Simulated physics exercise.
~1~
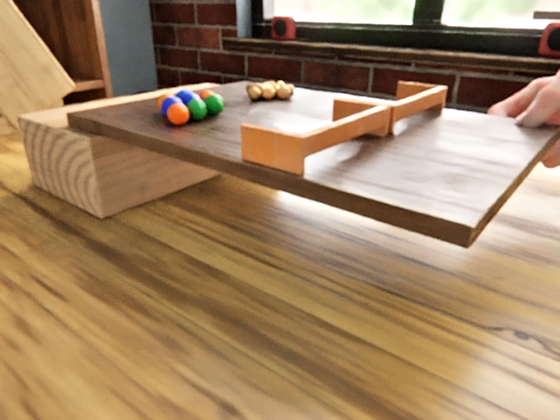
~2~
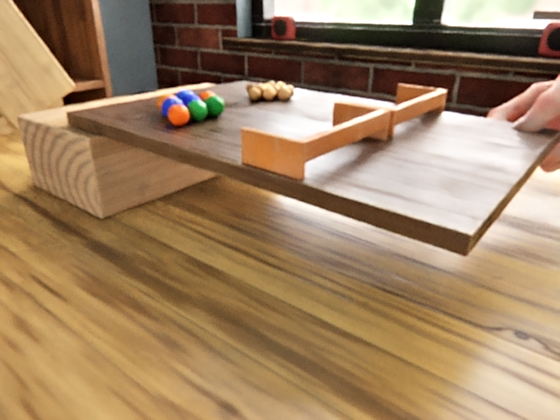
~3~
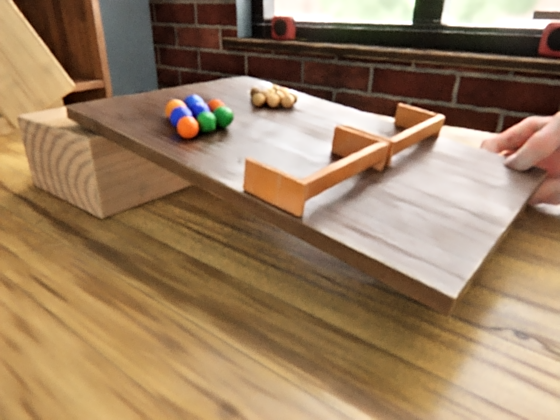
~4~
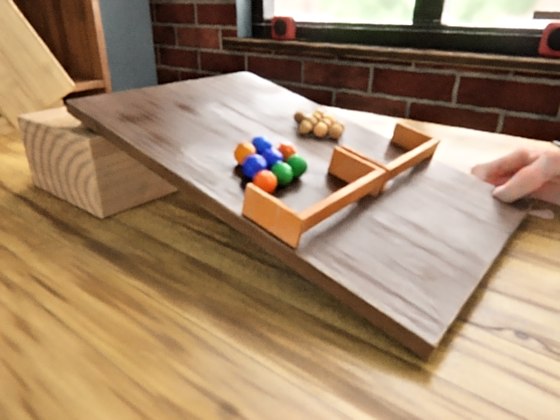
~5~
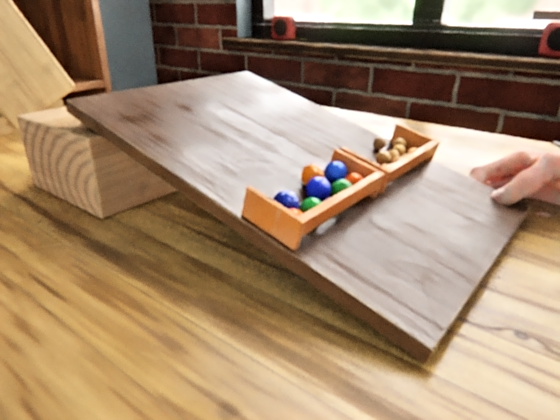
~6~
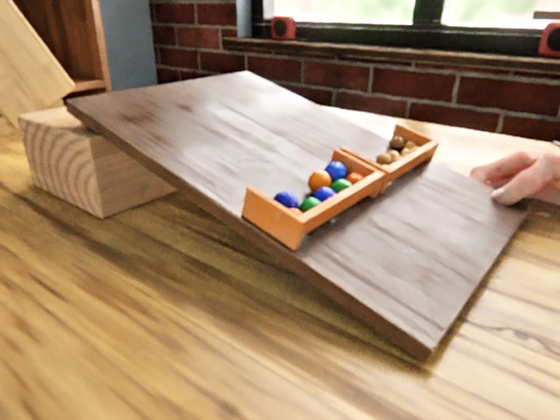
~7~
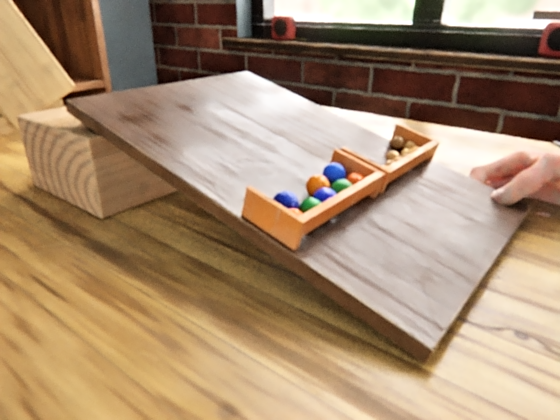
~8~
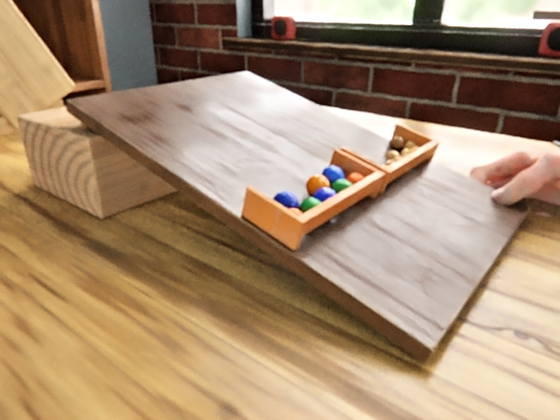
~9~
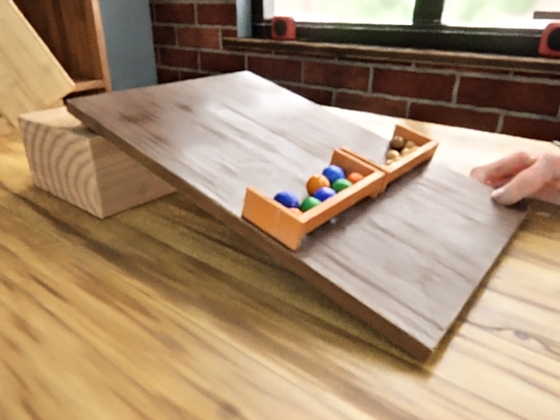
On a wooden table before a brick wall and window, a hand at the right holds up one end of a dark board whose other end rests on a pale wooden block. Colourful balls sit in a cluster near the block, with a tan batch behind them and two orange bars farther along. The hand lowers its end, and the board tilts into a ramp. The colourful balls roll first, then both batches travel down toward the bars. Each batch stops against its own bar, shuffles slightly and settles, with none getting past.
